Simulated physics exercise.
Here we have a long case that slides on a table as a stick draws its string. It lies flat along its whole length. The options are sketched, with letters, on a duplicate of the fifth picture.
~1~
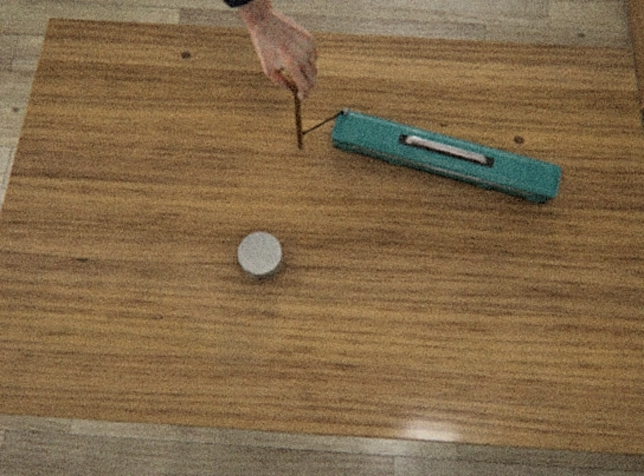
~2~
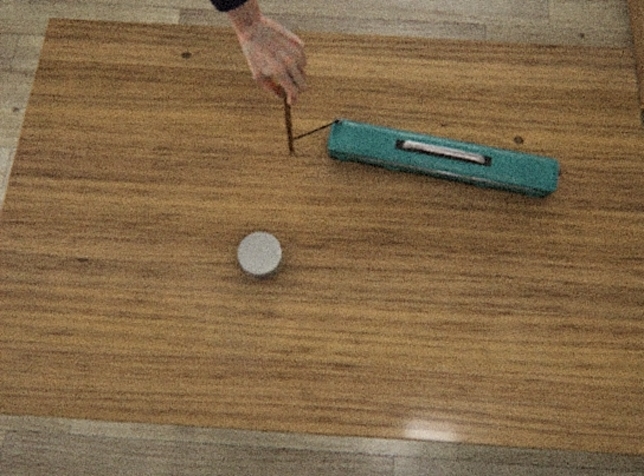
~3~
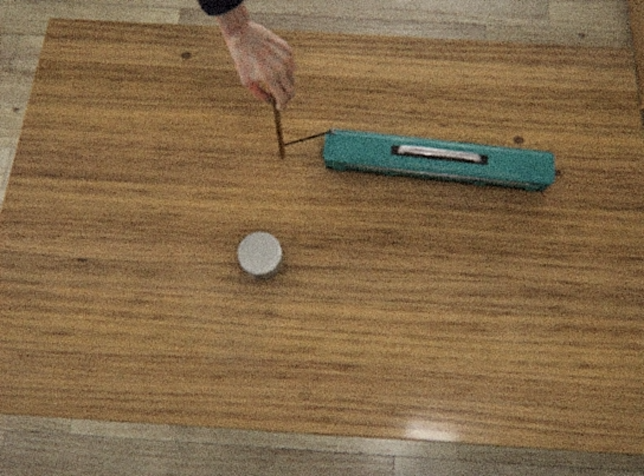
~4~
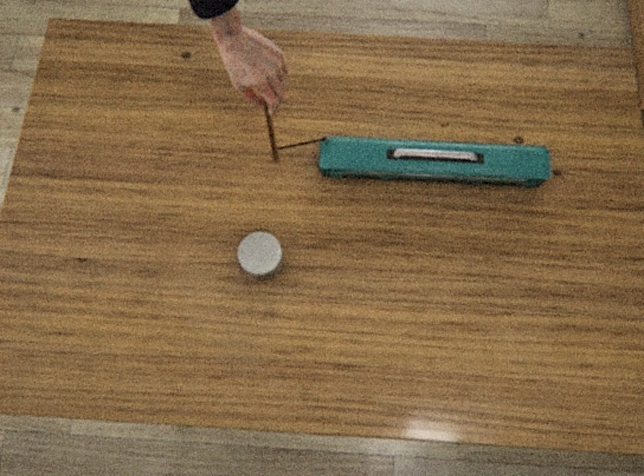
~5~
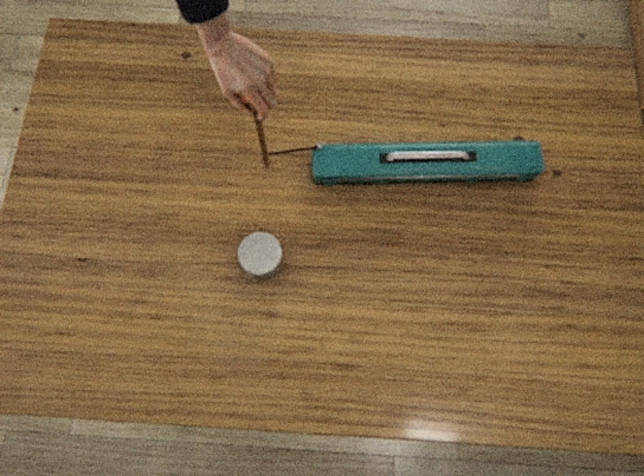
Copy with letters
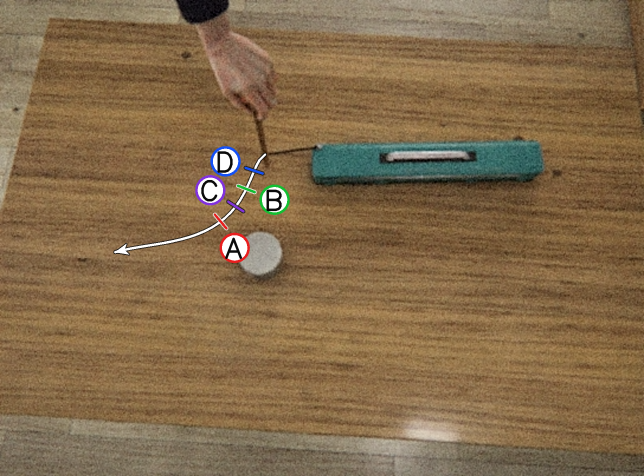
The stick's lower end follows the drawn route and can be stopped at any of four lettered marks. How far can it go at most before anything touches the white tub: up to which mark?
It should halt at A.
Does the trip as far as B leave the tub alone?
For that mark, yes.
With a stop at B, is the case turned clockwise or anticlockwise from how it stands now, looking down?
For that mark, anticlockwise.
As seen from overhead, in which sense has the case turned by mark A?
Anticlockwise.
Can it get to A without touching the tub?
For that mark, yes.
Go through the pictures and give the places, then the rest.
The first frame shows turquoise case (446, 151); white tub (261, 257).
The second frame shows turquoise case (443, 153); white tub (261, 257).
The third frame shows turquoise case (439, 155); white tub (261, 257).
The fourth frame shows turquoise case (435, 156); white tub (261, 257).
The fifth frame shows turquoise case (428, 158); white tub (261, 257).
On the copy, A at (221, 222); B at (246, 189); C at (236, 206); D at (254, 170); the route from (265, 155) via (211, 228) to (115, 252).
On A. First, foot of the stick (251, 178), middle of the case (414, 160).
Then, foot of the stick (239, 203), middle of the case (400, 165).
Finally, foot of the stick (221, 222), middle of the case (381, 173); nothing has been touched.
By contrast, B is safe but short; C is safe but short; D is safe but short.
